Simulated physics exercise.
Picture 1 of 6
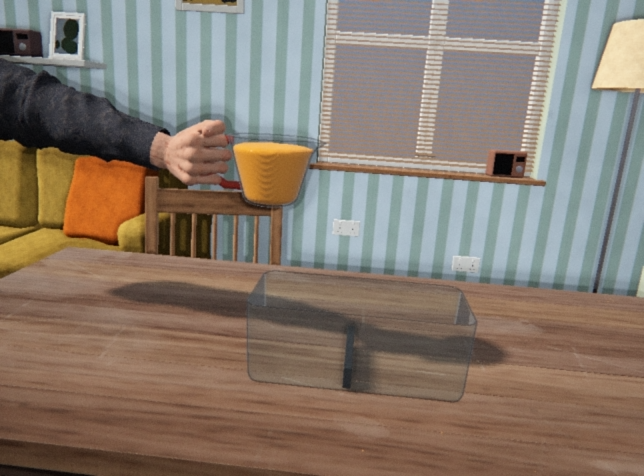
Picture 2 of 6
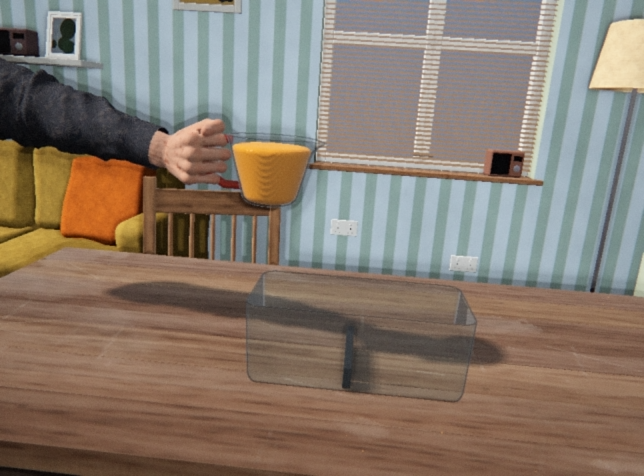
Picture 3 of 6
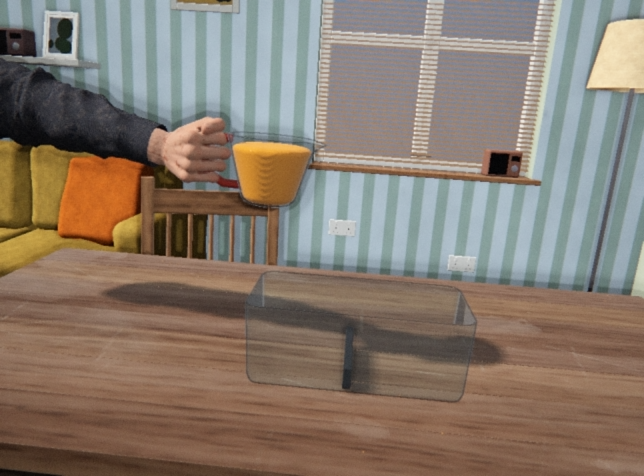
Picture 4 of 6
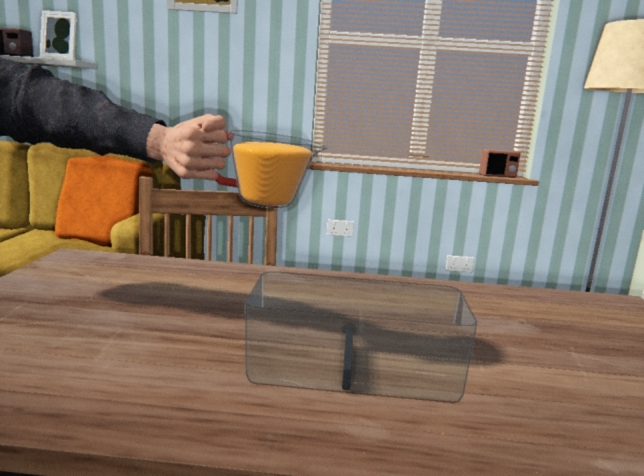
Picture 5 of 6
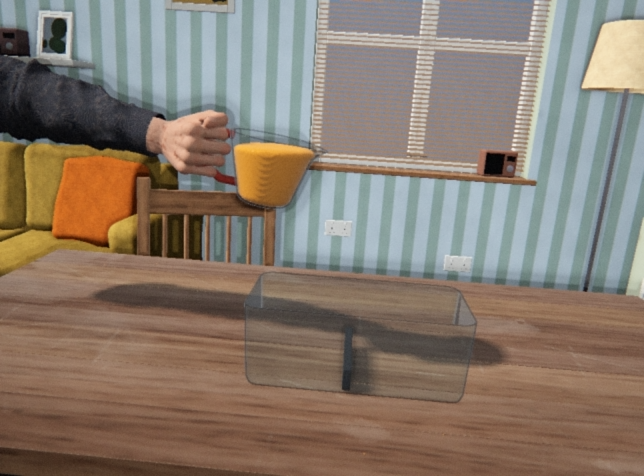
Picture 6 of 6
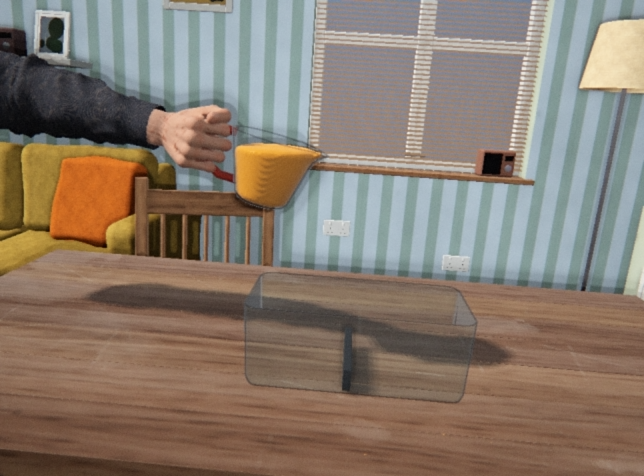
A hand slowly tilts a jug of orange juice rightward above a clear, divided basin.
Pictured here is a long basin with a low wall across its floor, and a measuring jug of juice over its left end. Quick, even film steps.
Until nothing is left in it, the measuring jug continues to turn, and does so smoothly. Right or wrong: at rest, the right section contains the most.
Right.
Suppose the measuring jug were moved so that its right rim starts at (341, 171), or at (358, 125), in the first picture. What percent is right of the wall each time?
About 80 per cent, then about 90 per cent.
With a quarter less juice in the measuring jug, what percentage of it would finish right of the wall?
I'd put it at around 60 %.
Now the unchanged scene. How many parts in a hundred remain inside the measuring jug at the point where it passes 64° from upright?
Around 55 in a hundred has not poured out yet.
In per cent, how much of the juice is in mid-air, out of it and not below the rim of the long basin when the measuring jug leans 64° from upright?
Estimate: Some 25 per cent.
A moment on, the tilt is 64° and 57 per cent is still to pour, 1 is left of the wall and 14 right of it.
Next, the tilt is 97° and 6 per cent is still to pour, 15 is left of the wall and 67 right of it.
Then the tilt is 105° and 0 per cent is still to pour, 28 is left of the wall and 71 right of it.
Later the tilt is 105° and 0 per cent is still to pour, 29 is left of the wall and 70 right of it.
At rest 29 per cent lies left of the wall, 70 right of it and 1 outside.
